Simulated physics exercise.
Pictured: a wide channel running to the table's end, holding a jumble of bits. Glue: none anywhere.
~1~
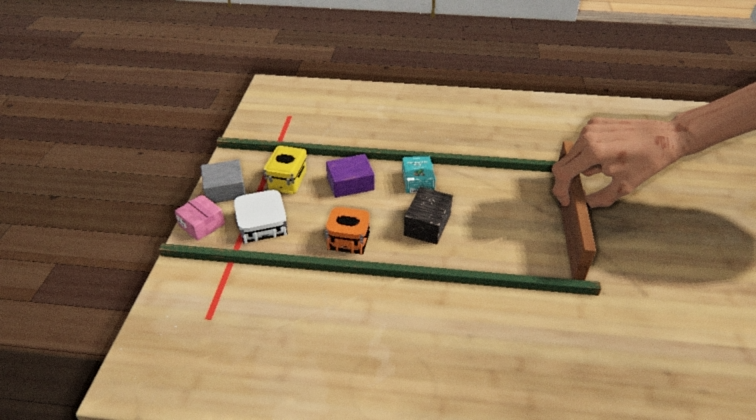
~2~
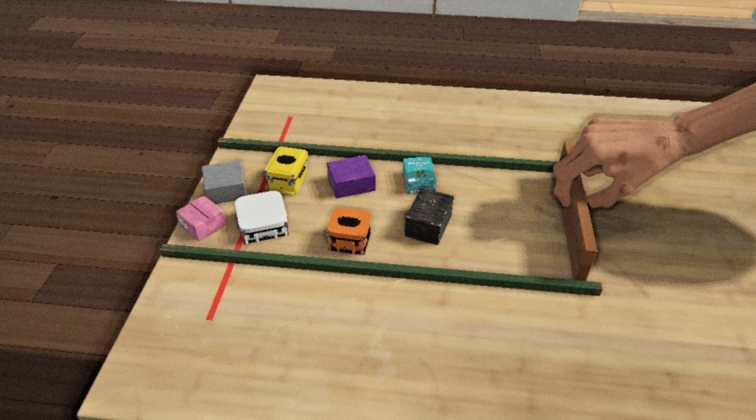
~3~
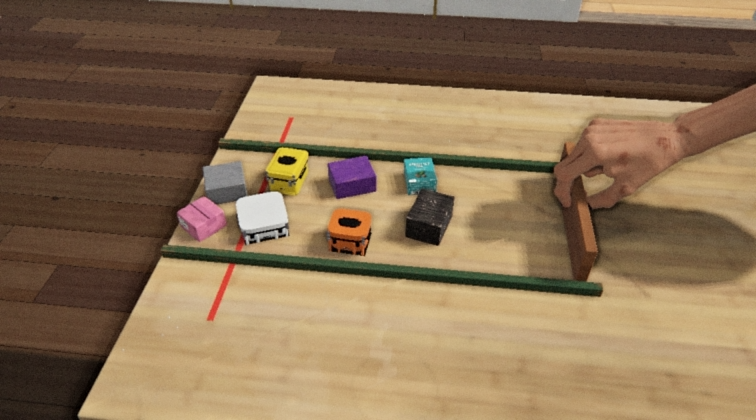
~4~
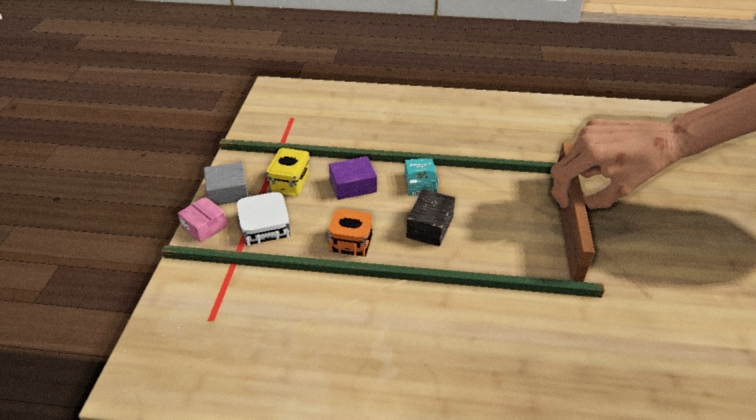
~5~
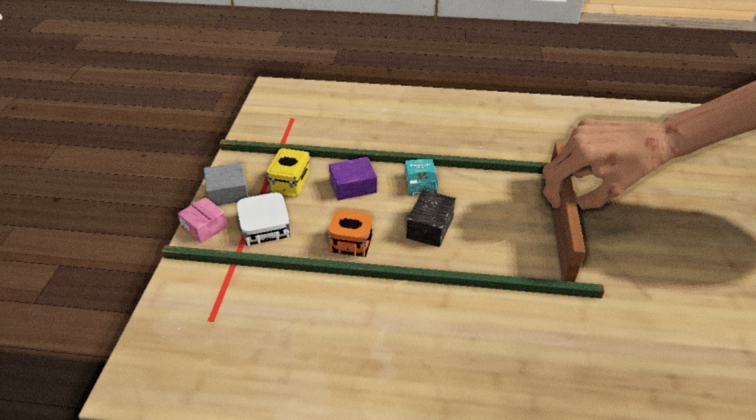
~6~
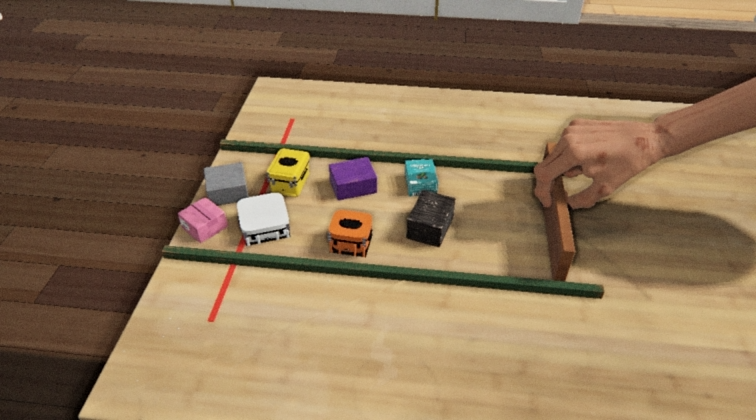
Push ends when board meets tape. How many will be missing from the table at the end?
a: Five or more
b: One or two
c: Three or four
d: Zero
Answer: C.
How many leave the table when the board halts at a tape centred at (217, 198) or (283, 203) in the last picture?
It comes to 5, then 2.
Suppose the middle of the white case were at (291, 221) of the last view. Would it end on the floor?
In that case it holds firm.
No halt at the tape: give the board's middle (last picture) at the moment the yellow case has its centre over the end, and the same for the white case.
Approx. (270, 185) / approx. (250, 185) for the other.
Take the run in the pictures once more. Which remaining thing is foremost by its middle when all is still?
Answer: The white case.
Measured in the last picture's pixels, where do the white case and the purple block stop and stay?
About (190, 219), and the other about (223, 175).
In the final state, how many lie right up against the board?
In contact: 3.
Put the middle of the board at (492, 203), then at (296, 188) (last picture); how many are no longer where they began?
So 0, and at the other place 8.
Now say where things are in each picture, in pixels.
In the first frame, pink box (200, 218); grey block (223, 181); white case (261, 217); board (573, 207); tape (256, 199).
In the second frame, grey block (225, 182); board (574, 207).
In the third frame, white case (263, 218); orange case (350, 232).
In the fourth frame, pink box (203, 219); turquoise box (421, 177).
In the fifth frame, grey block (226, 184); black block (431, 218).
In the sixth frame, pink box (203, 220); grey block (226, 184); white case (264, 219); board (555, 208); tape (259, 201).
A little later, none off yet; pink box at rest near (203, 220); grey block at rest near (226, 184); white case at rest near (264, 219).
Next, none off yet; pink box shifted a little near (187, 219); grey block shifted about its own width near (190, 191); white case shifted about its own width near (234, 220).
When it is over, the number that fall off is three or four; down, yellow case, grey block and pink box.
